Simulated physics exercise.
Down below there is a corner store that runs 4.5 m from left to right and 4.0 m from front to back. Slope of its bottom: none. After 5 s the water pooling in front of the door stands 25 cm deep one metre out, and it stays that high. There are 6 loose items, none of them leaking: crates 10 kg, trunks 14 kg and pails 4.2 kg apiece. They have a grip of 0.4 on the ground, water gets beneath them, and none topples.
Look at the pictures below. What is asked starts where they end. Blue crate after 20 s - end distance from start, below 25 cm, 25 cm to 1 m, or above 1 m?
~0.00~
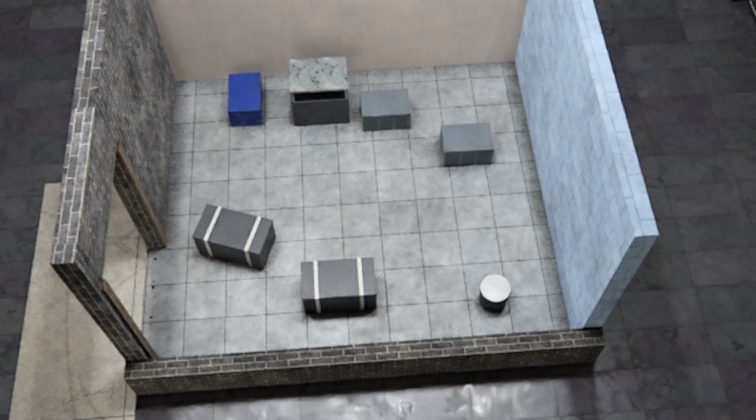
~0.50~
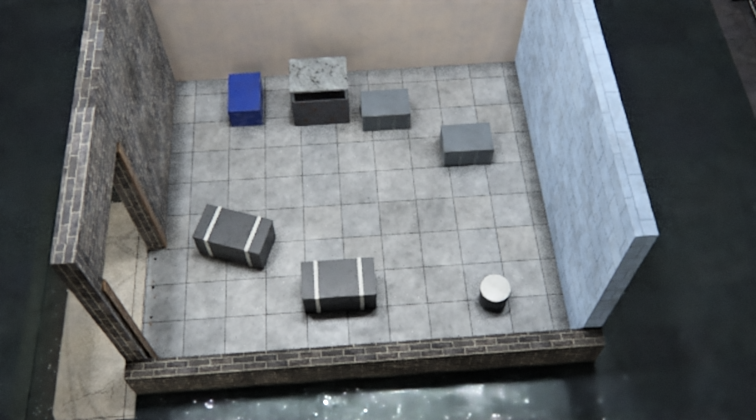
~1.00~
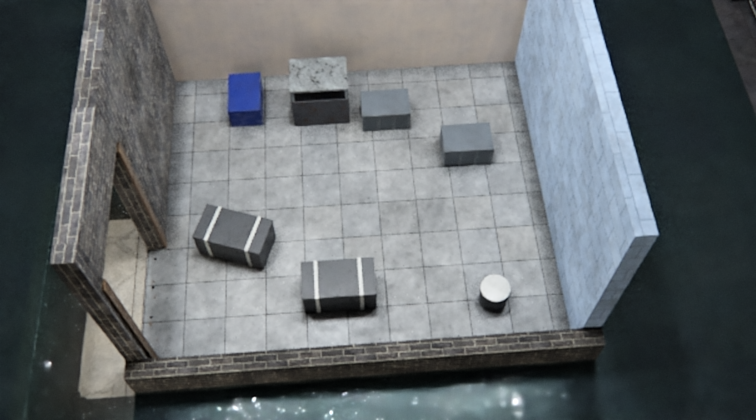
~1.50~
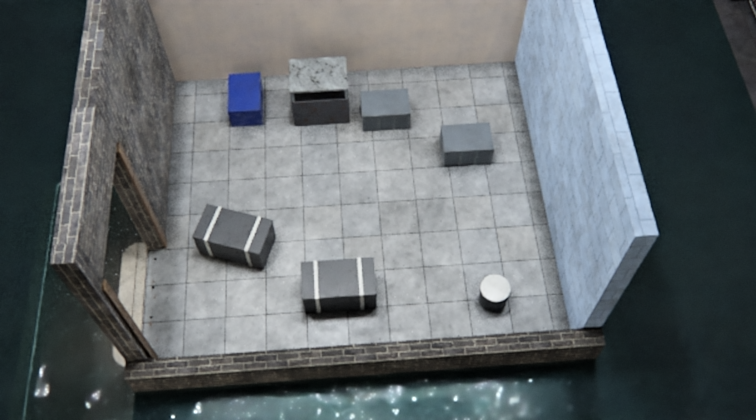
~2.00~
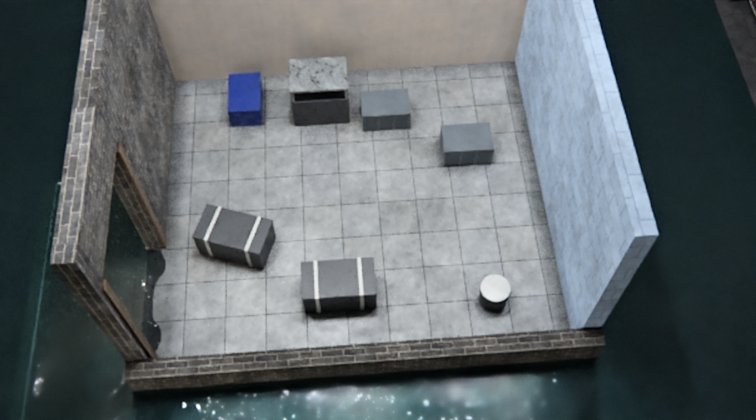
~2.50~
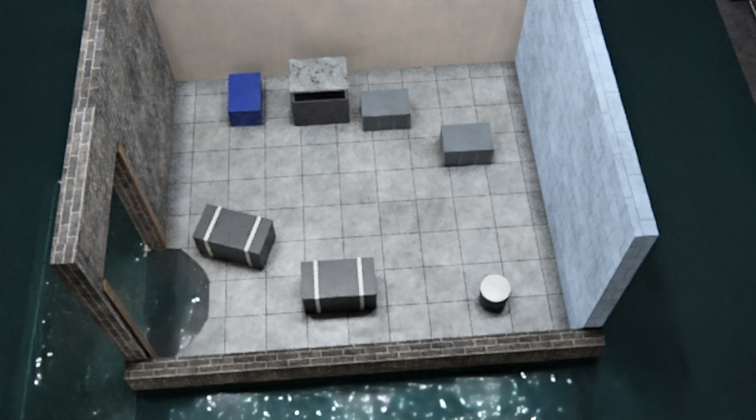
Above 1 m.
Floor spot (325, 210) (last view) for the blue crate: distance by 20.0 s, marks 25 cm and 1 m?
Here it heads a good way off.
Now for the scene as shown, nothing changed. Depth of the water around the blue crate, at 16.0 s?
About 12 cm.
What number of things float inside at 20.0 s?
At that moment it comes to 6.
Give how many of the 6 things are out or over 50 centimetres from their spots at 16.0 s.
By that point, 6.
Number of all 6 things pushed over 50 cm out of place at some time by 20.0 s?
That makes 6.
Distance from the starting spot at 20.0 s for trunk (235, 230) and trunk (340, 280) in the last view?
First 140 cm, then 120 cm.
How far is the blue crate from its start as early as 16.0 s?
About 250 cm out of place.
After 4.0 s the blue crate is near (244, 92), 0.0 m from its start, aground; 0 afloat.
After 9.0 s the blue crate is near (244, 92), 0.0 m from its start, aground; 3 afloat.
After 16.0 s the blue crate is near (289, 260), 2.5 m from its start, afloat; 6 afloat.
After 20.0 s the blue crate is near (444, 141), 2.6 m from its start, afloat; 6 afloat.
